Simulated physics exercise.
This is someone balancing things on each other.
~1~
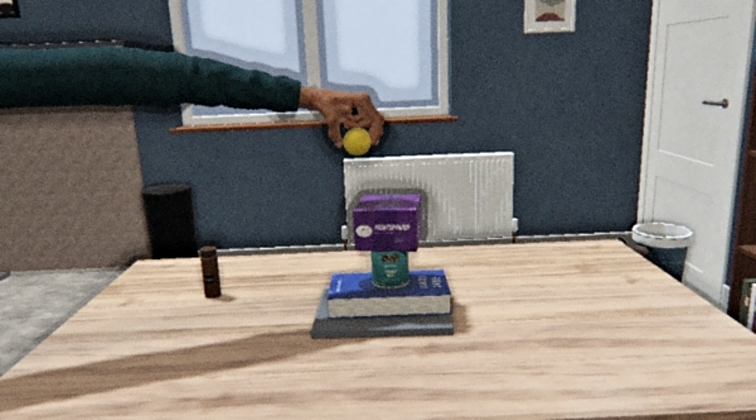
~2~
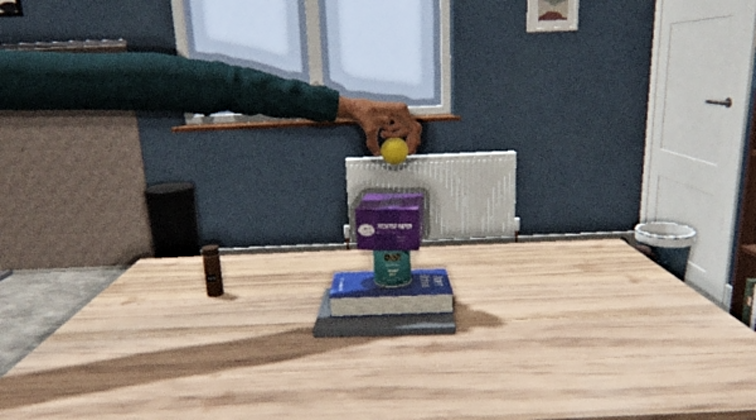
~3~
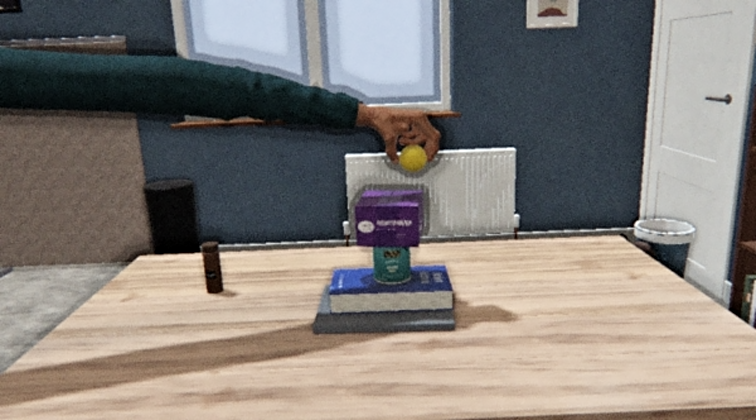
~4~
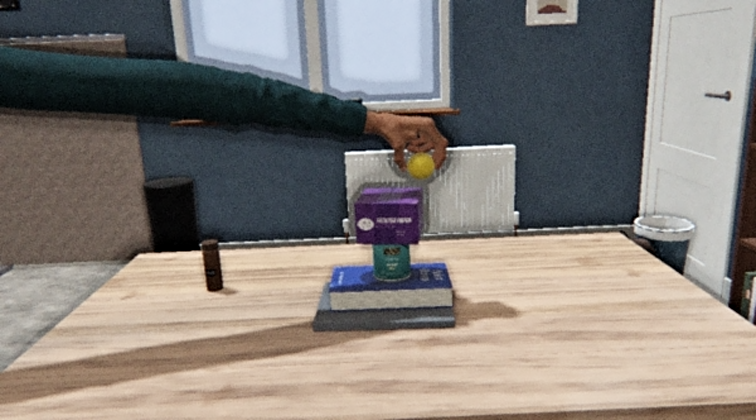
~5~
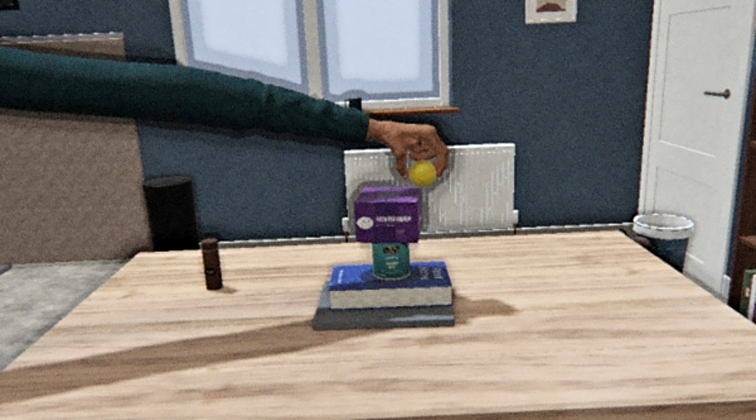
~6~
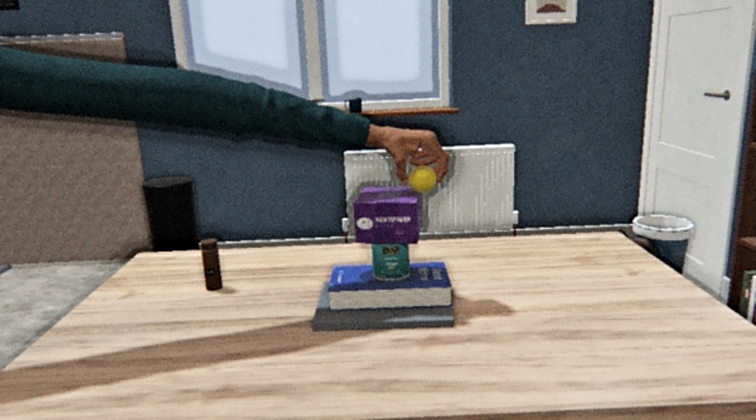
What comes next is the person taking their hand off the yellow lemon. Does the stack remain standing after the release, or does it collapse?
The stack collapses.
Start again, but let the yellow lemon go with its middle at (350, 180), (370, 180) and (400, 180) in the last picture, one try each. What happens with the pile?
Try 1: Falls over. Try 2: Stable. Try 3: Stable.
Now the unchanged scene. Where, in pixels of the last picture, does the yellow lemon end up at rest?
At about (472, 289).
Then, 0.40 s later than the last frame, yellow lemon now fallen.
Then, 0.70 s later than the last frame, things are still on the move.
When it is over, fallen, yellow lemon; the other 5 as before. End places, in pixels of the last picture, yellow lemon near (472, 289). The pile gives way.
